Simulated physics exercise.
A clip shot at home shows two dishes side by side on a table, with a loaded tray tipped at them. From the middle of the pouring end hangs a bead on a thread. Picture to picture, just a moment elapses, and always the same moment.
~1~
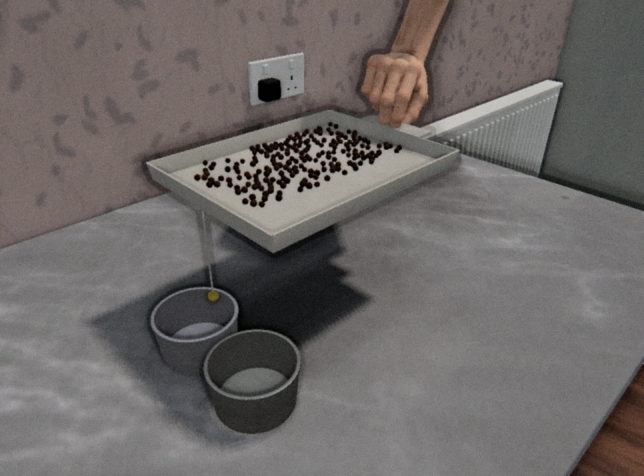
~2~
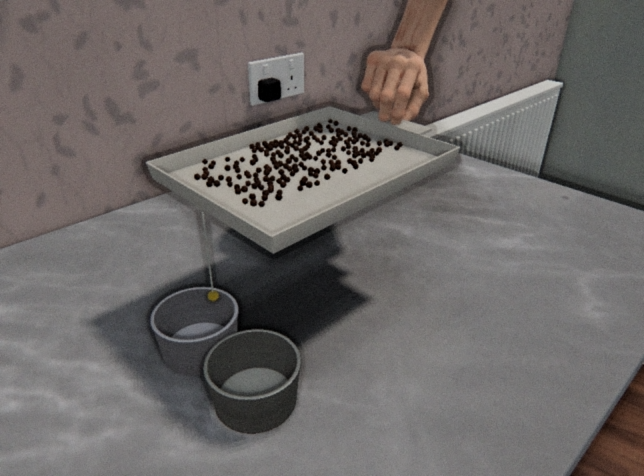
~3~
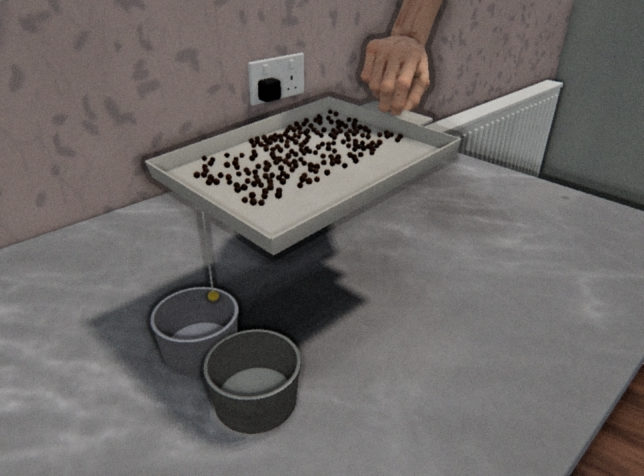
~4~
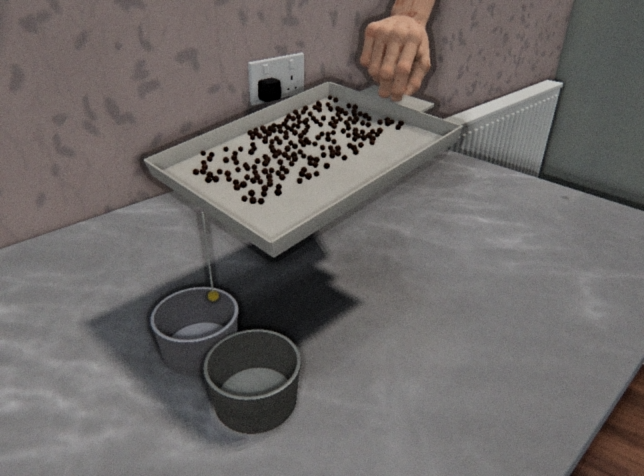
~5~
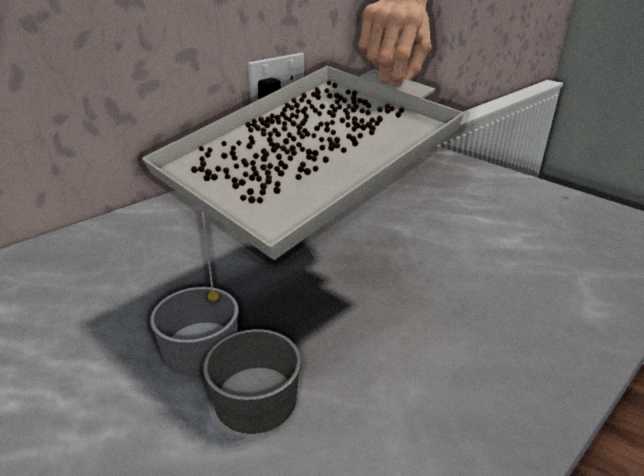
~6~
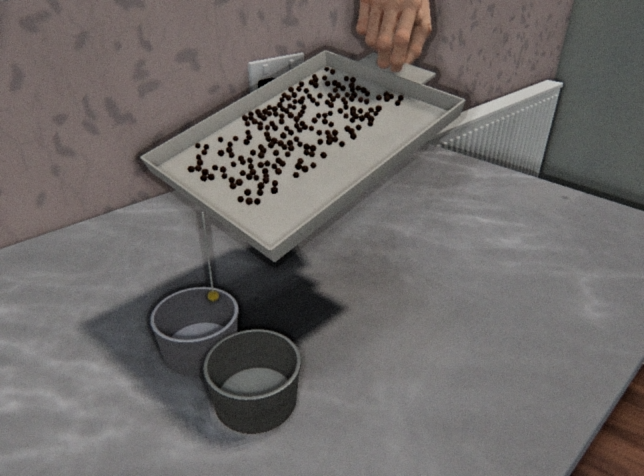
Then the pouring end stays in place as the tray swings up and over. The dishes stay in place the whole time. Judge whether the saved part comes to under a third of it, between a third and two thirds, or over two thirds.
Highest range.
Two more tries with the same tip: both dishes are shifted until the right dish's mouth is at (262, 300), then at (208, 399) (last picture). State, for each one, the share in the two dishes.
Trial 1 near 0 percent, trial 2 near 20 percent.
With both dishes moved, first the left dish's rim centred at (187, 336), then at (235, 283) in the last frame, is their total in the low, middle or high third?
One to two thirds; under a third.
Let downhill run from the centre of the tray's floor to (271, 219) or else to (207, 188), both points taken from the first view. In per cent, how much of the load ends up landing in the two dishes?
First case about 80 percent; second case about 10 percent.
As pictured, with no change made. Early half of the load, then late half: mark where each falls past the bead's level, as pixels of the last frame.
About (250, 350) to begin with, then about (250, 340).
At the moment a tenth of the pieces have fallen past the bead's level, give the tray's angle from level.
A tilt of roughly 65°.
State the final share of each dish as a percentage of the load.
About 10 % ends in the left dish and about 80 % in the right dish.
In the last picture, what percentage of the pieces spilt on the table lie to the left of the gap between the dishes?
Close to 100 %.
Shortly afterwards, tray tipped steeply; the bulk on the tray; a little in the right dish; only a few outside both; a little in the air.
Next, tray tipped right over; near two thirds on the tray; near a quarter in the right dish; only a few in the left dish; a little outside both; a little in the air.
Some moments later, tray tipped past a quarter turn; the bulk in the right dish; a little in the left dish; a little outside both.
In the end, tray tipped past a quarter turn; the bulk in the right dish; a little in the left dish; a little outside both.
